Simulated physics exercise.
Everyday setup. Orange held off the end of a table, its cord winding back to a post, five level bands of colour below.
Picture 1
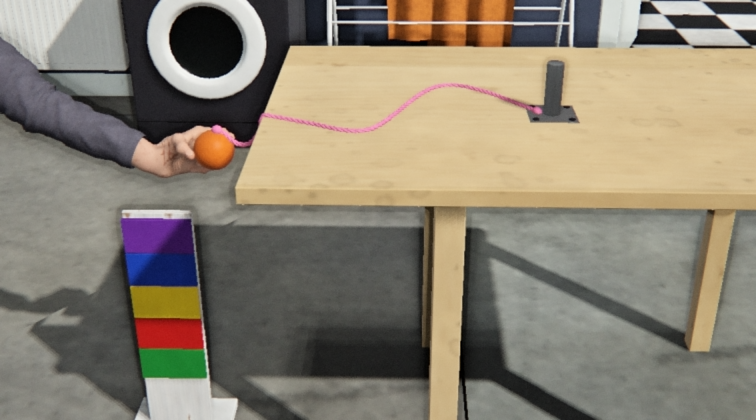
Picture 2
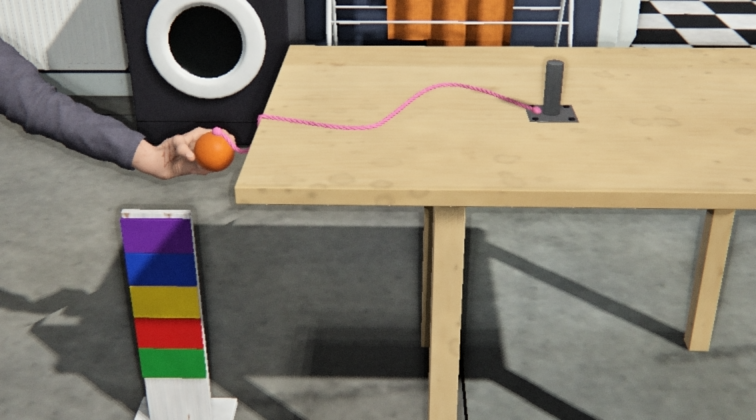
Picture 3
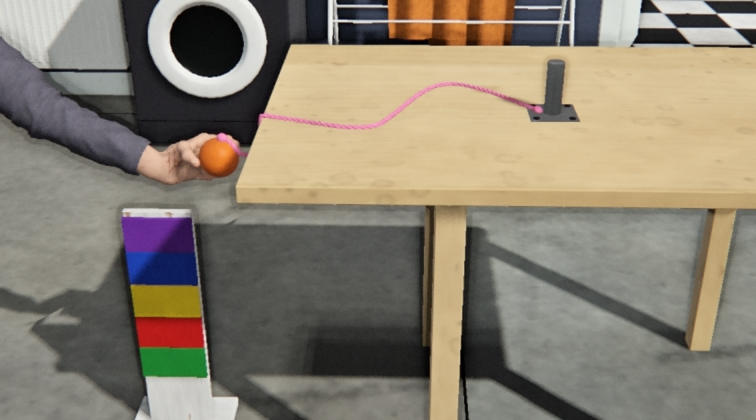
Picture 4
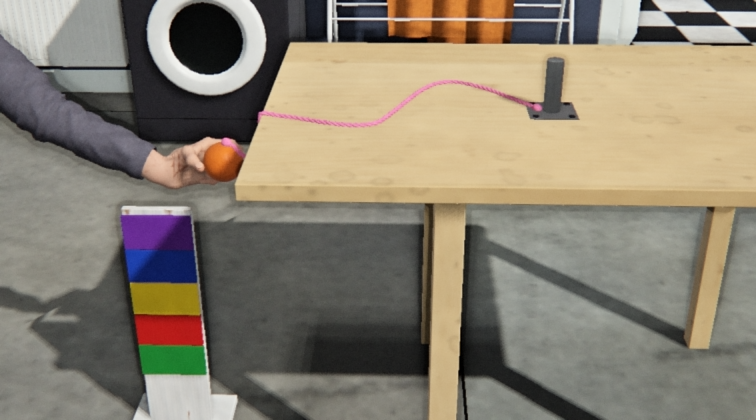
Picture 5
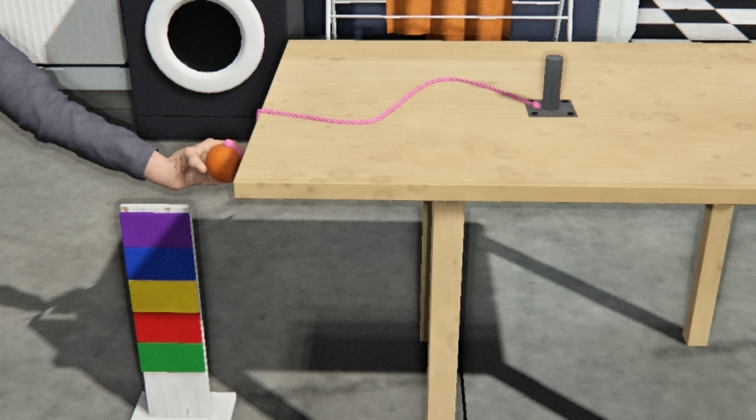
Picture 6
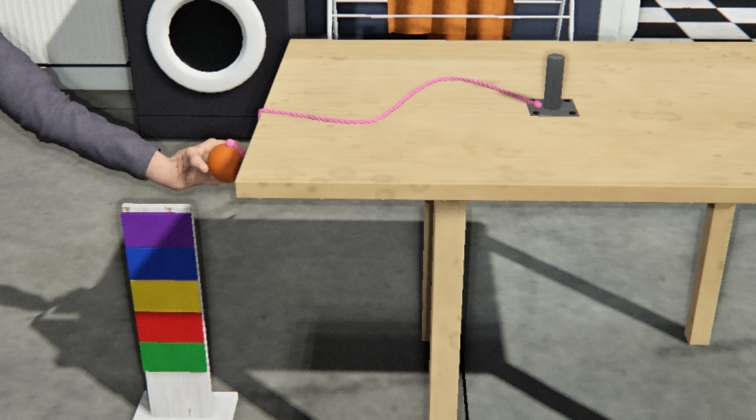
At first, a hand holds an orange ball just off the left end of a wooden table, above a stand of coloured bands, with a pink cord winding back to a dark post. The hand then shifts the ball slightly right and down, toward the table's edge, and finally stays nearly still.
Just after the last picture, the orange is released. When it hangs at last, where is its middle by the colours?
By the colours, at yellow.
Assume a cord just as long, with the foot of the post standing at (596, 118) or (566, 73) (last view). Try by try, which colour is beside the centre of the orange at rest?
Result per try, in order: Blue / blue.
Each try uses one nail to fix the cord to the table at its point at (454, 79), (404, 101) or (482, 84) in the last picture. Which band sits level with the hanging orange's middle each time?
Blue, purple, blue.
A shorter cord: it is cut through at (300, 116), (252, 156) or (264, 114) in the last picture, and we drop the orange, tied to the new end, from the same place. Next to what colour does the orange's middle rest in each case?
Per try - 1: No band; 2: Blue; 3: Purple.
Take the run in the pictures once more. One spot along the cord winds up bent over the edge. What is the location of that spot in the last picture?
Check around (366, 122) - that's where it is.
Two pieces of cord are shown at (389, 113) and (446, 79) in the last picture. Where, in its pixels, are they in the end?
(295, 99) and (413, 103), roughly.
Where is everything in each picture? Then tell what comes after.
The first picture shows orange (214, 150); purple (157, 237); blue (161, 271); yellow (165, 303); red (169, 335); green (173, 365).
The second picture shows orange (215, 152); cord through (508, 100) (445, 85) (401, 108) (345, 128) (269, 118).
The third picture shows orange (219, 158).
The fourth picture shows orange (224, 162); cord through (508, 97) (446, 82) (402, 105) (346, 125) (270, 115).
The fifth picture shows orange (226, 163).
The sixth picture shows orange (227, 163); cord through (508, 94) (446, 79) (402, 102) (346, 122) (270, 112).
Soon after, orange near (248, 284); level with yellow.
Then, orange near (301, 278); level with yellow.
Further on, orange near (269, 289); level with yellow.
At rest, orange near (273, 285); level with yellow. Its centre hangs level with the yellow band.
